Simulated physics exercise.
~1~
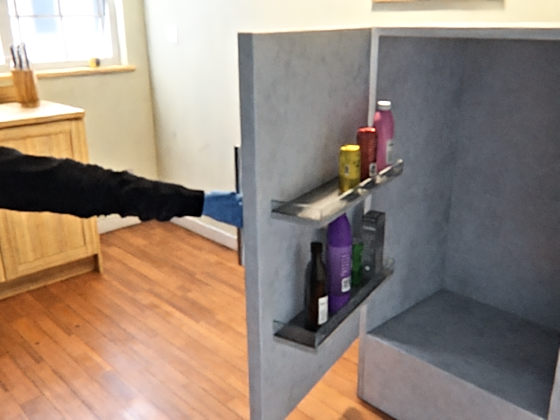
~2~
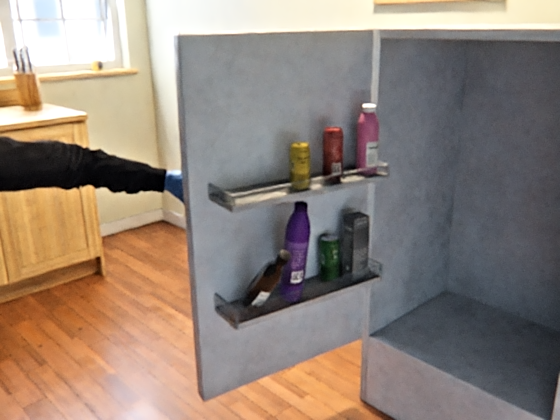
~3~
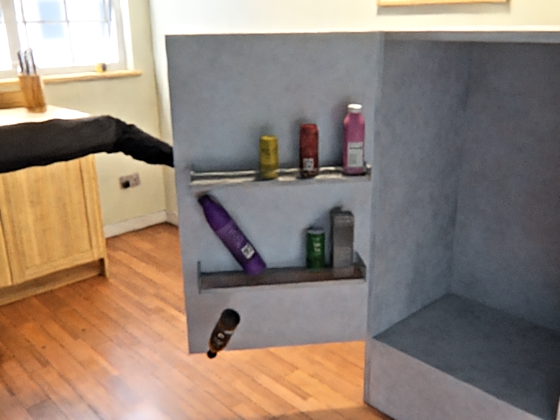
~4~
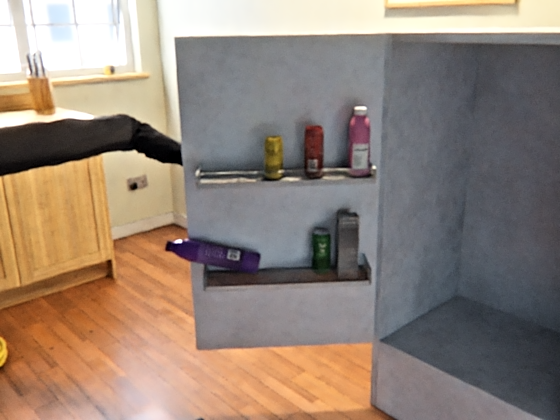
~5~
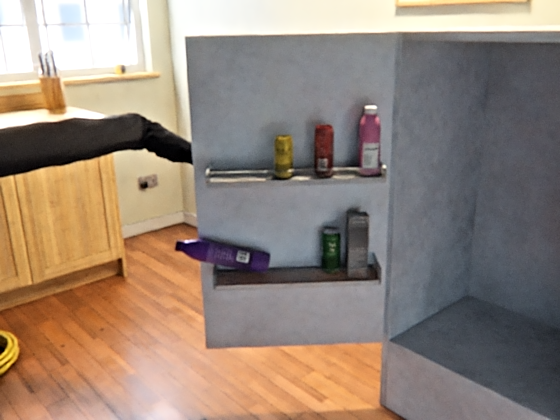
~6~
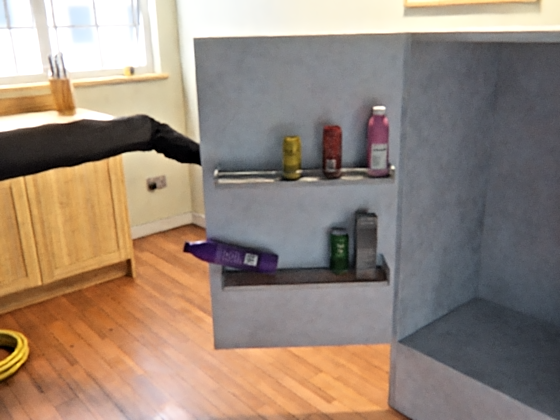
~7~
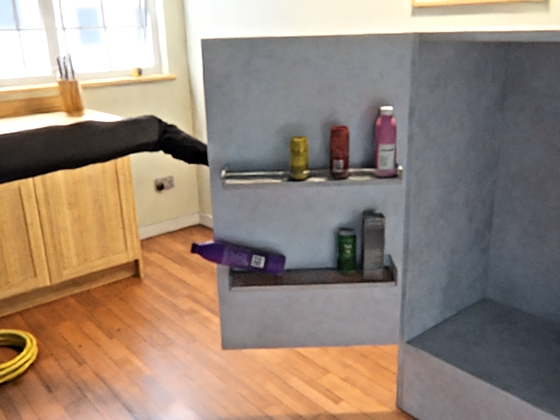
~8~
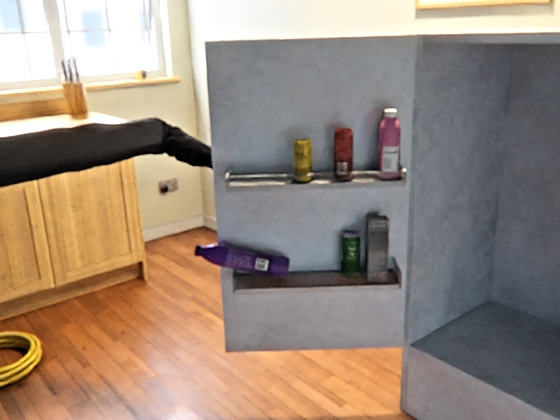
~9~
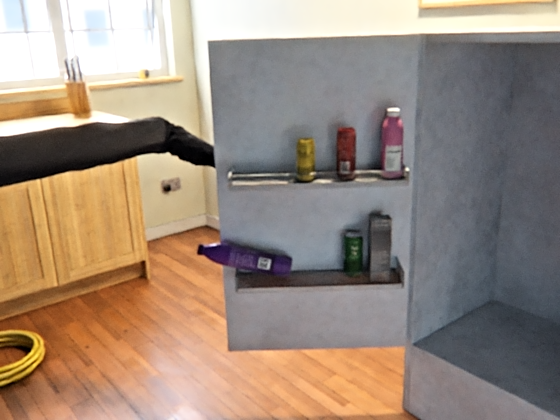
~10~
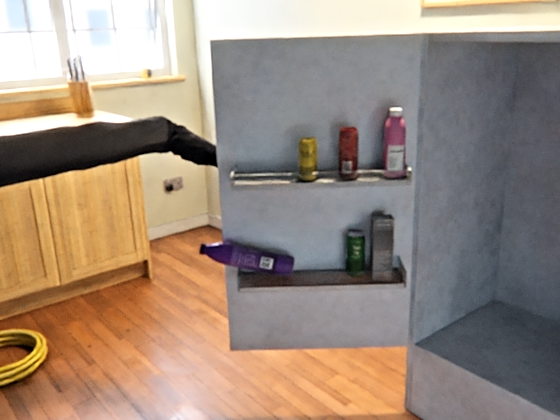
In a kitchen, a gloved hand swings a fridge door open, and one bottle falls, another tips.
